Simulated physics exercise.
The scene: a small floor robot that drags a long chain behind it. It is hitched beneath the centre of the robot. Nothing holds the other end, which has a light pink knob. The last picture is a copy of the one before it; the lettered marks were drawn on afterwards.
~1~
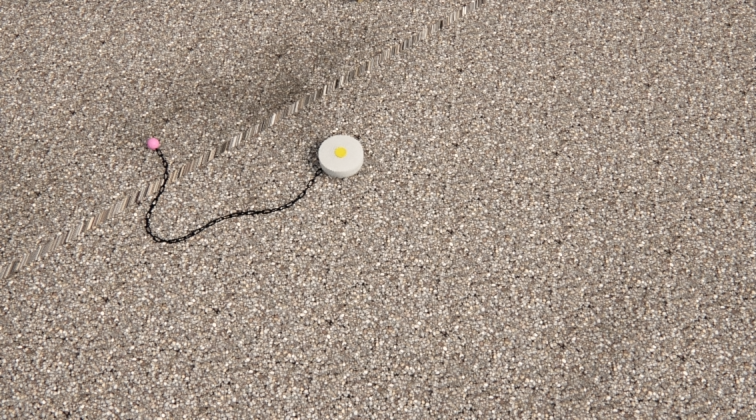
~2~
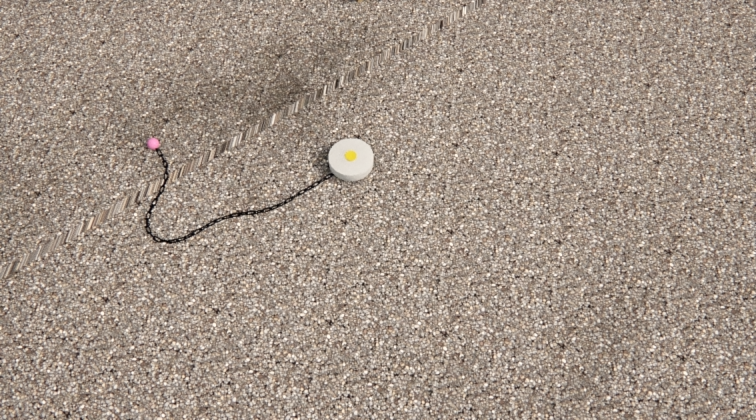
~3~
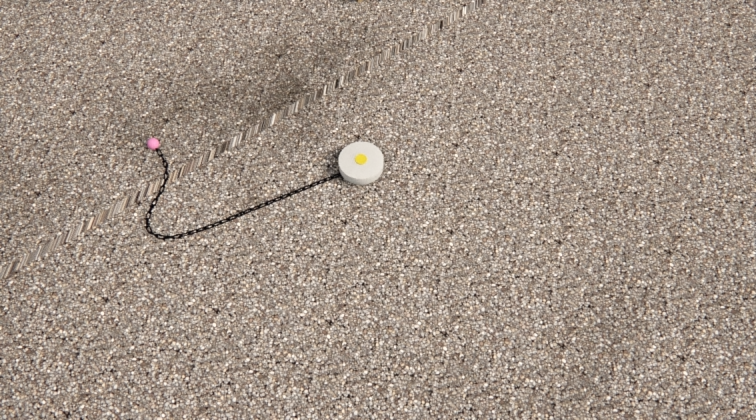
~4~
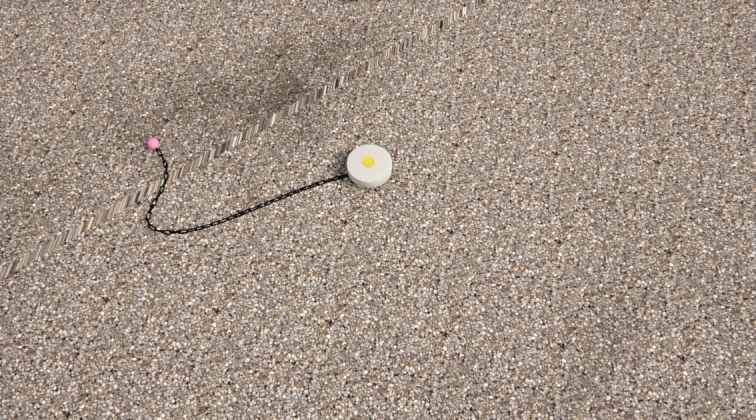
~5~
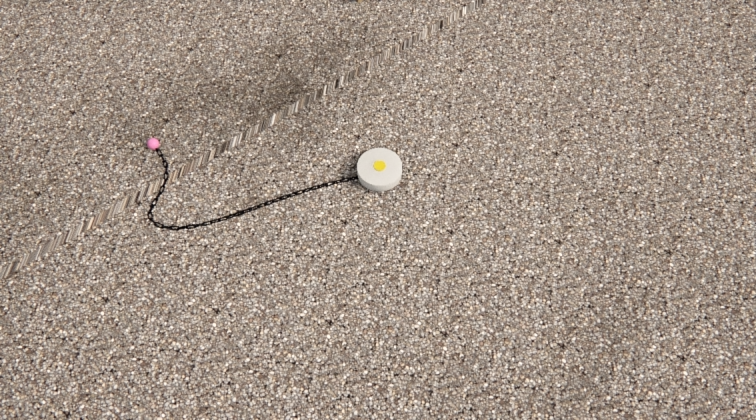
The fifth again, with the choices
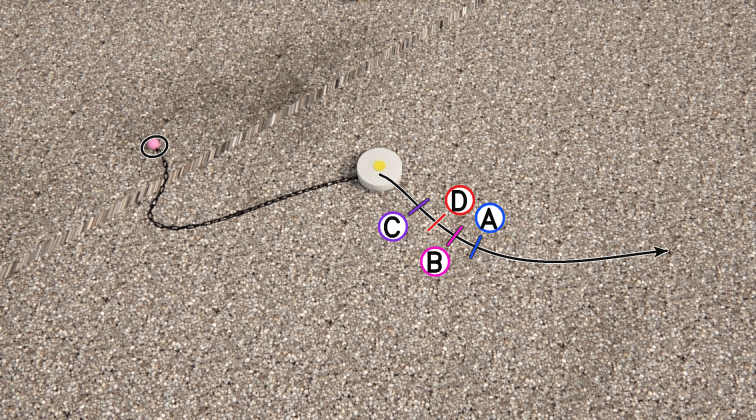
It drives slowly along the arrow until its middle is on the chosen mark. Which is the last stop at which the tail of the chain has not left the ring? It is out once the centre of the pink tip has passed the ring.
B.
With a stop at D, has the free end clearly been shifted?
No.
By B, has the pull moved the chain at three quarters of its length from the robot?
Yes.
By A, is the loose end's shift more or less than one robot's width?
Less.
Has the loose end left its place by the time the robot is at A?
Yes.
On the marked copy, A at (476, 247); B at (455, 236); C at (419, 207); D at (436, 222); the ring at (155, 147); the route from (380, 175) via (510, 258) to (667, 251).
Following B. Soon after the start, robot (406, 190), middle of the chain (238, 212), free end (153, 144).
Later, robot (431, 214), middle of the chain (261, 208), free end (153, 144).
In the end, robot (456, 232), middle of the chain (286, 208), free end (156, 147); the free end is still in its ring.
As for the rest, A drags the free end to (163, 158); C is safe but short; D is safe but short.
